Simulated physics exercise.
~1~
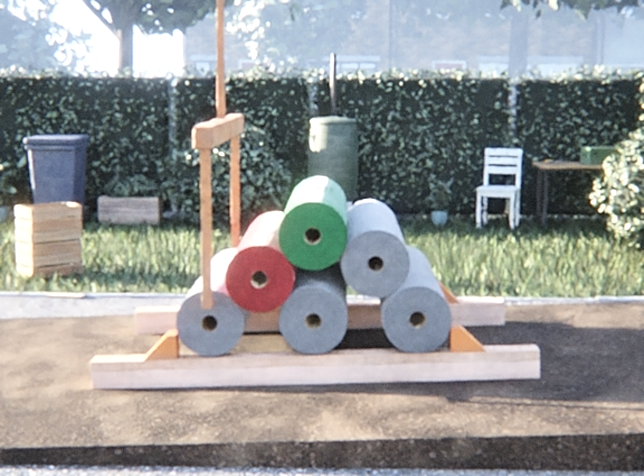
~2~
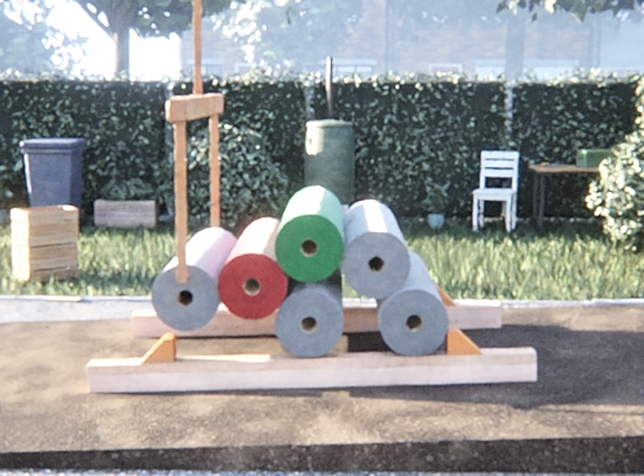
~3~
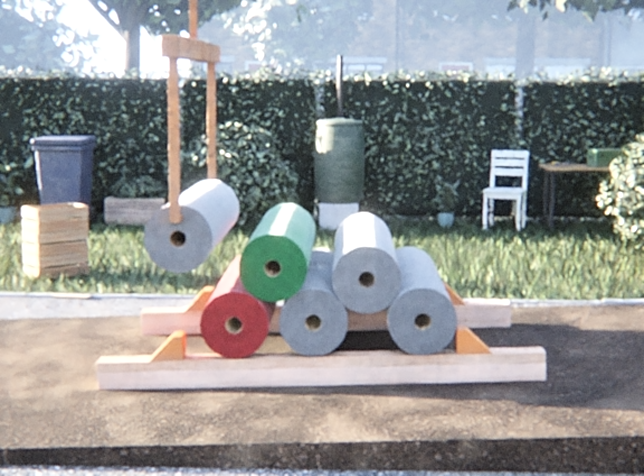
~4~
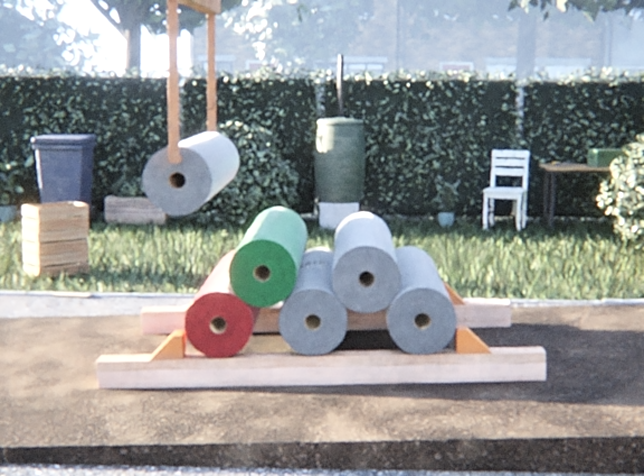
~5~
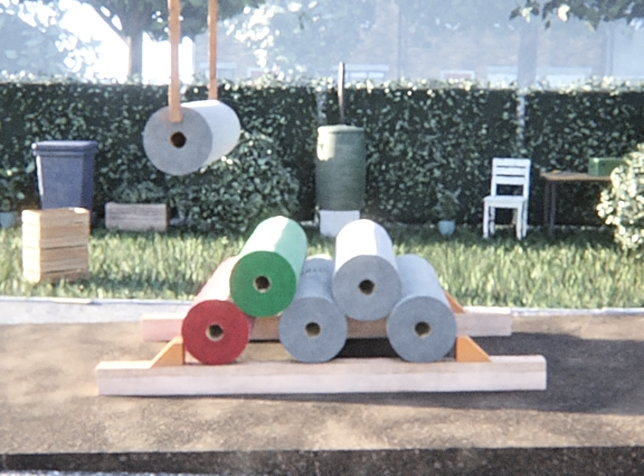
Grey roll rising on a wooden hanger from the left of a stack, the red and green rolls shifting left and settling lower.
